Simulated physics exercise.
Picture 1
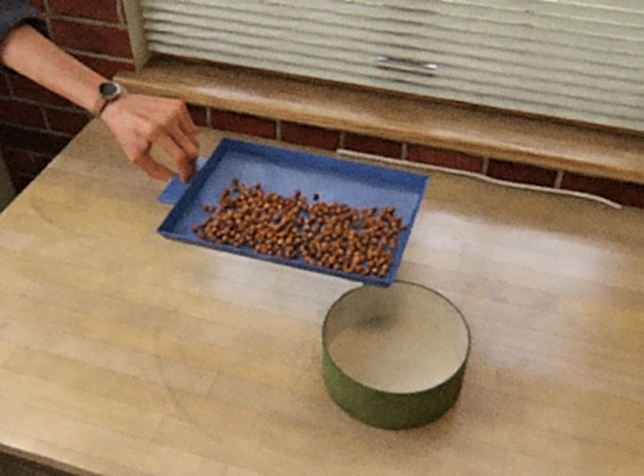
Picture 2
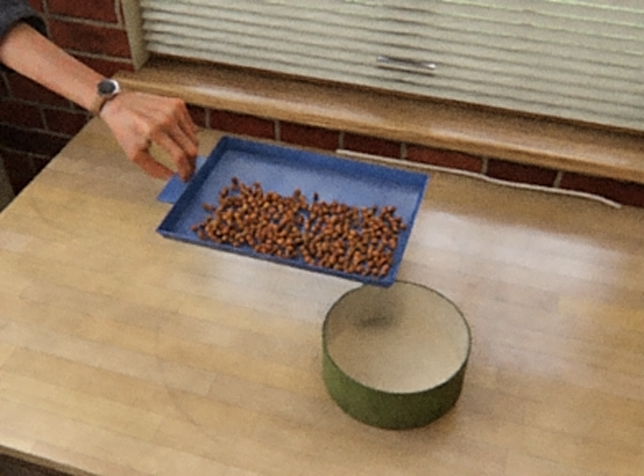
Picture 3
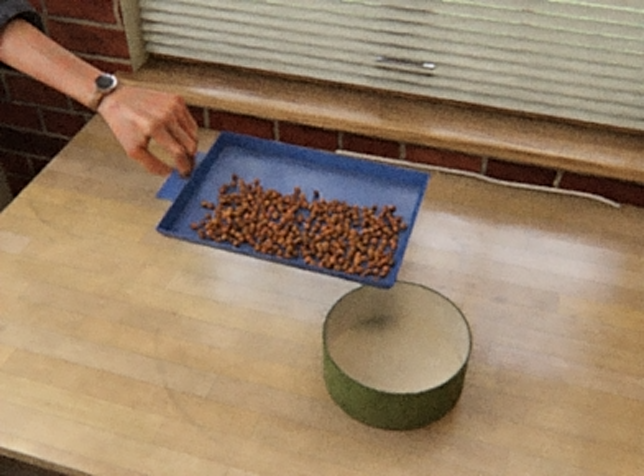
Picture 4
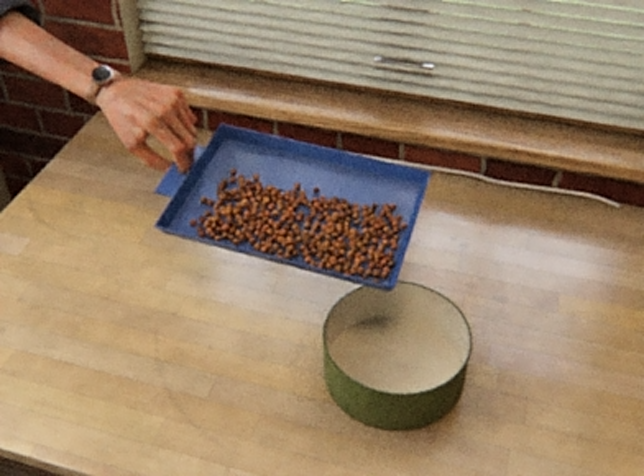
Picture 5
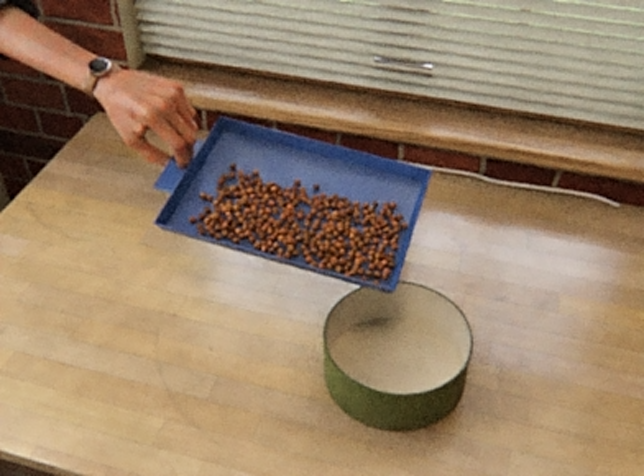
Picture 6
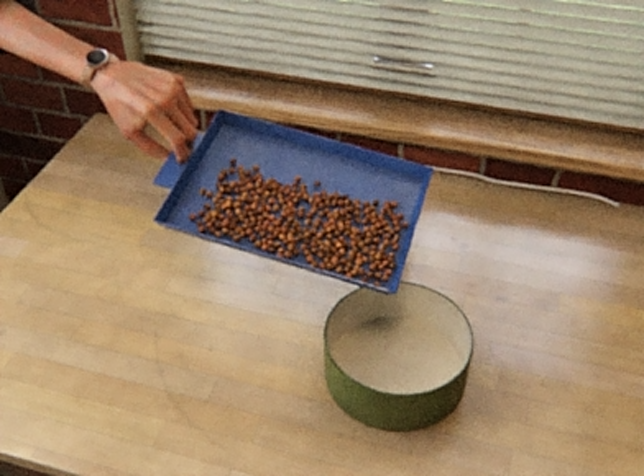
A blue tray of brown balls tilts slightly as a hand raises its far side.
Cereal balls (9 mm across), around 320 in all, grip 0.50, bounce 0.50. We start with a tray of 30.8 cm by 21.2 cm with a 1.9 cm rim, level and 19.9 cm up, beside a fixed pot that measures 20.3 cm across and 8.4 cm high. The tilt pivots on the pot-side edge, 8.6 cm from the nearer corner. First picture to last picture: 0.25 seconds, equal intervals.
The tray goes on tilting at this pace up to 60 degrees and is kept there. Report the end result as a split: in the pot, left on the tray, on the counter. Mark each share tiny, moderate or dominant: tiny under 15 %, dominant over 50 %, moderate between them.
Pot: Dominant, tray: Moderate, counter: Tiny.
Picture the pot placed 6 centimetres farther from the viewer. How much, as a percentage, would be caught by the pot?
Then roughly 20 percent would land in it.
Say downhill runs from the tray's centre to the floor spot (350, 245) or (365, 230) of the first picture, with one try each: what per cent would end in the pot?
First try: Around 60 percent; second try: Around 30 percent.
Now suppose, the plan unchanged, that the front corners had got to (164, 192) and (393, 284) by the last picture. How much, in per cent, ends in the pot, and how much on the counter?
Pot 55, counter 0.
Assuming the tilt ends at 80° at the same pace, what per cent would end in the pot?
In that case, near 95 percent.
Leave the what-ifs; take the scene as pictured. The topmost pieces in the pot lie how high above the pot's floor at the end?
It gets to about 2.0 cm.
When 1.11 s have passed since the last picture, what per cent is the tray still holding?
Estimate: About 70 percent.
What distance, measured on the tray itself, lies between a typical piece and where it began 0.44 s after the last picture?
About 2 cm.
Then, 0.44 s after the last picture, tilt 35 degrees; the tray holds 100 %, the pot 0 %.
Then, 0.72 s after the last picture, tilt 50 degrees; the tray holds 100 %, the pot 0 %.
Then, 1.11 s after the last picture, tilt 60 degrees; the tray holds 70 %, the pot 15 %.
In the end, pot 60 %, tray 35 %, counter 5 %.
